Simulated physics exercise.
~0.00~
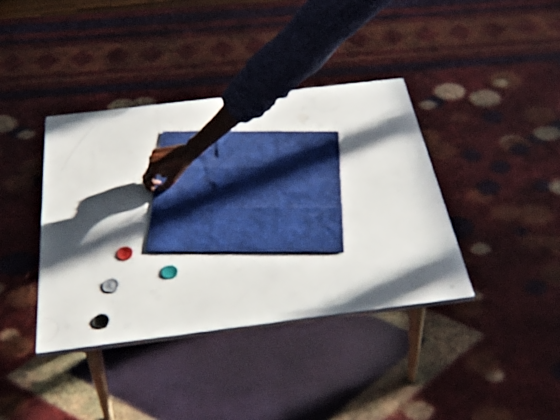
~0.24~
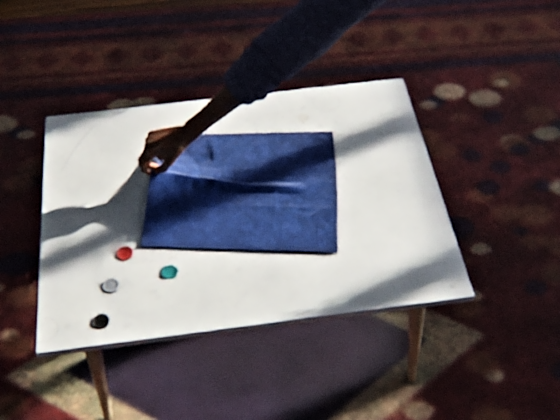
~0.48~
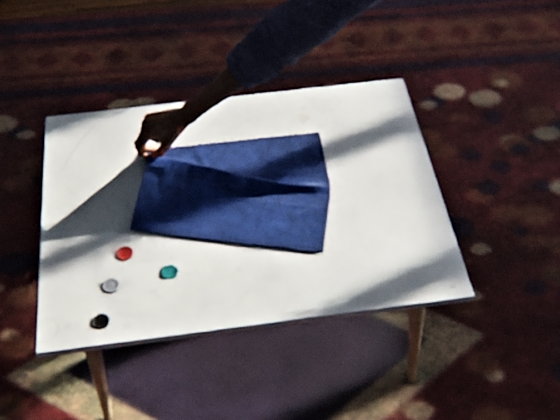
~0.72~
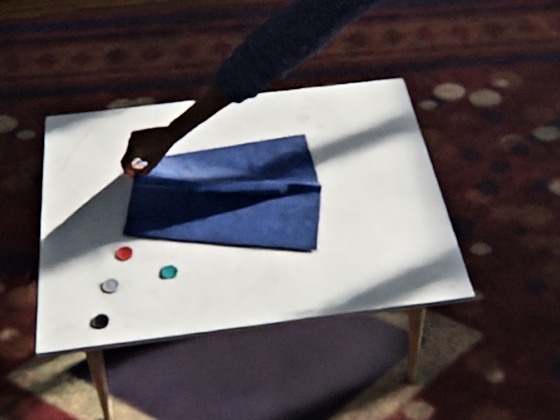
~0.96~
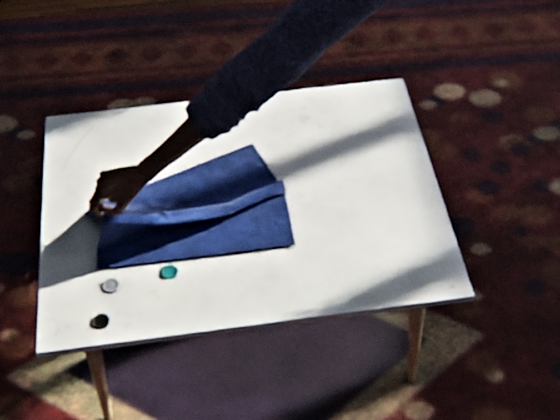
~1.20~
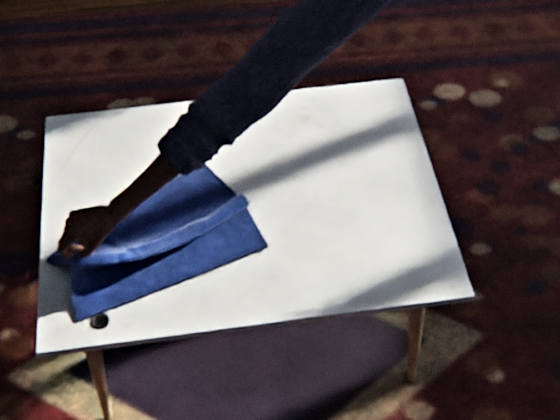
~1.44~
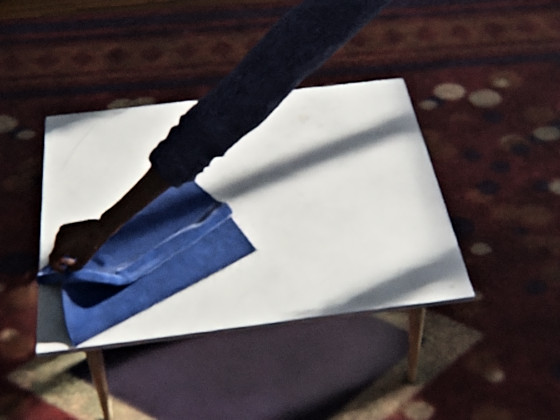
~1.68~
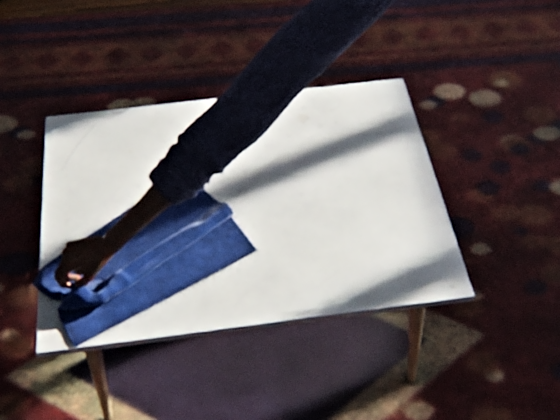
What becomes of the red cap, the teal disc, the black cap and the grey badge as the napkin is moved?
All four end up hidden under the blue napkin. The red cap is covered first, the grey badge and teal disc follow, and the black cap goes under last.
